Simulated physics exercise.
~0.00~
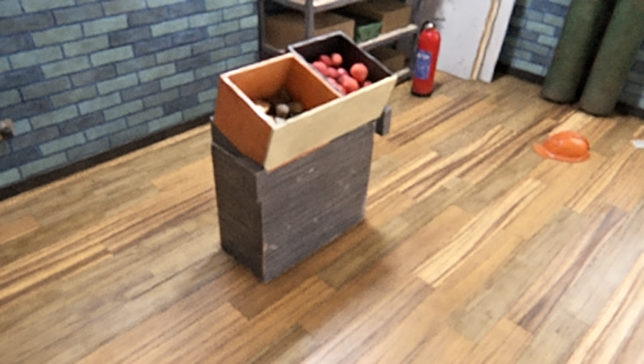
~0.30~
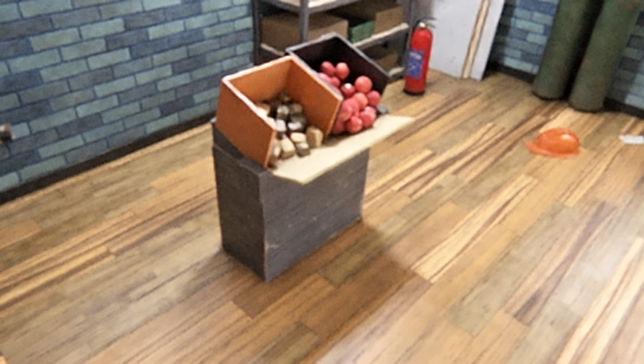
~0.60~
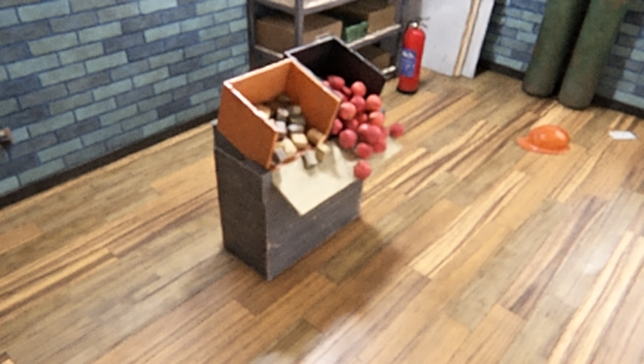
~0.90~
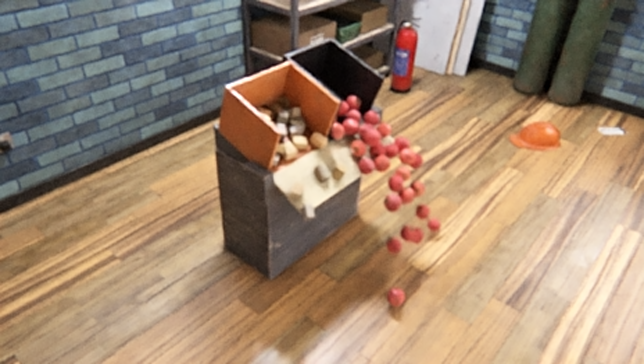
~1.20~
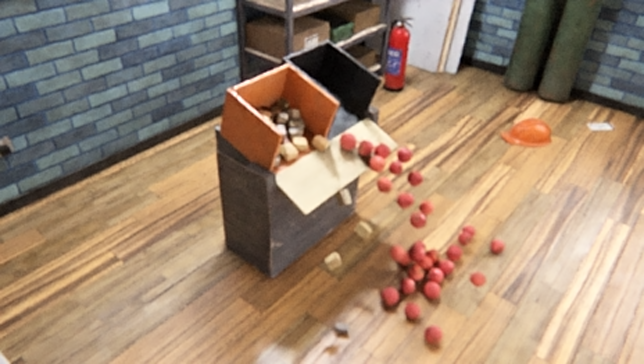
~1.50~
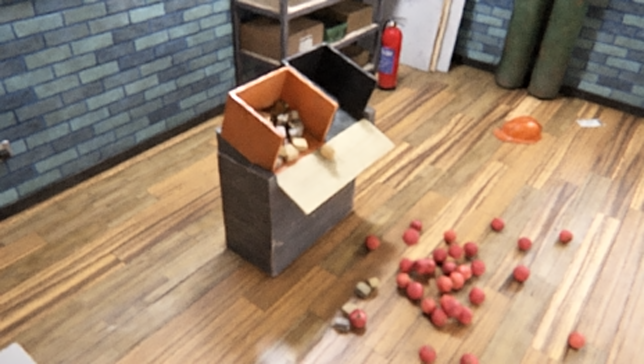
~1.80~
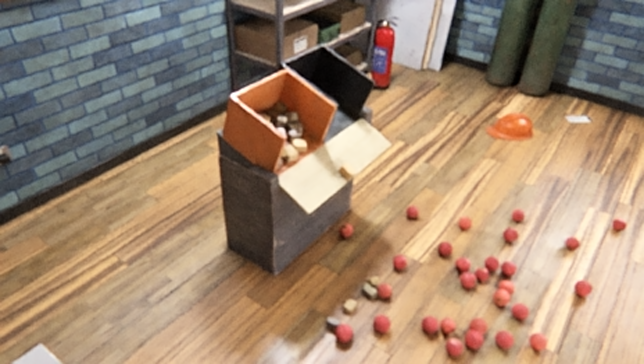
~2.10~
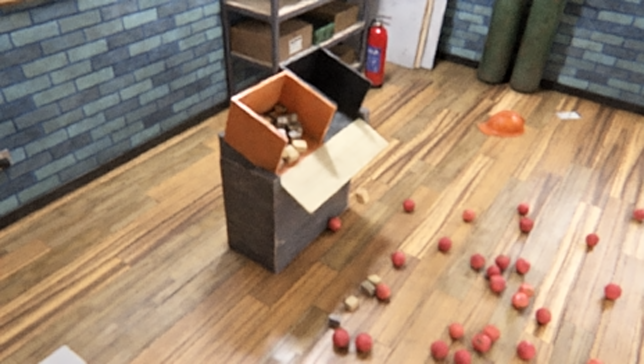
Brick-walled storeroom, front flap dropping open on two tilted bins, red balls spilling across floorboards until black bin empties, most wooden blocks staying.
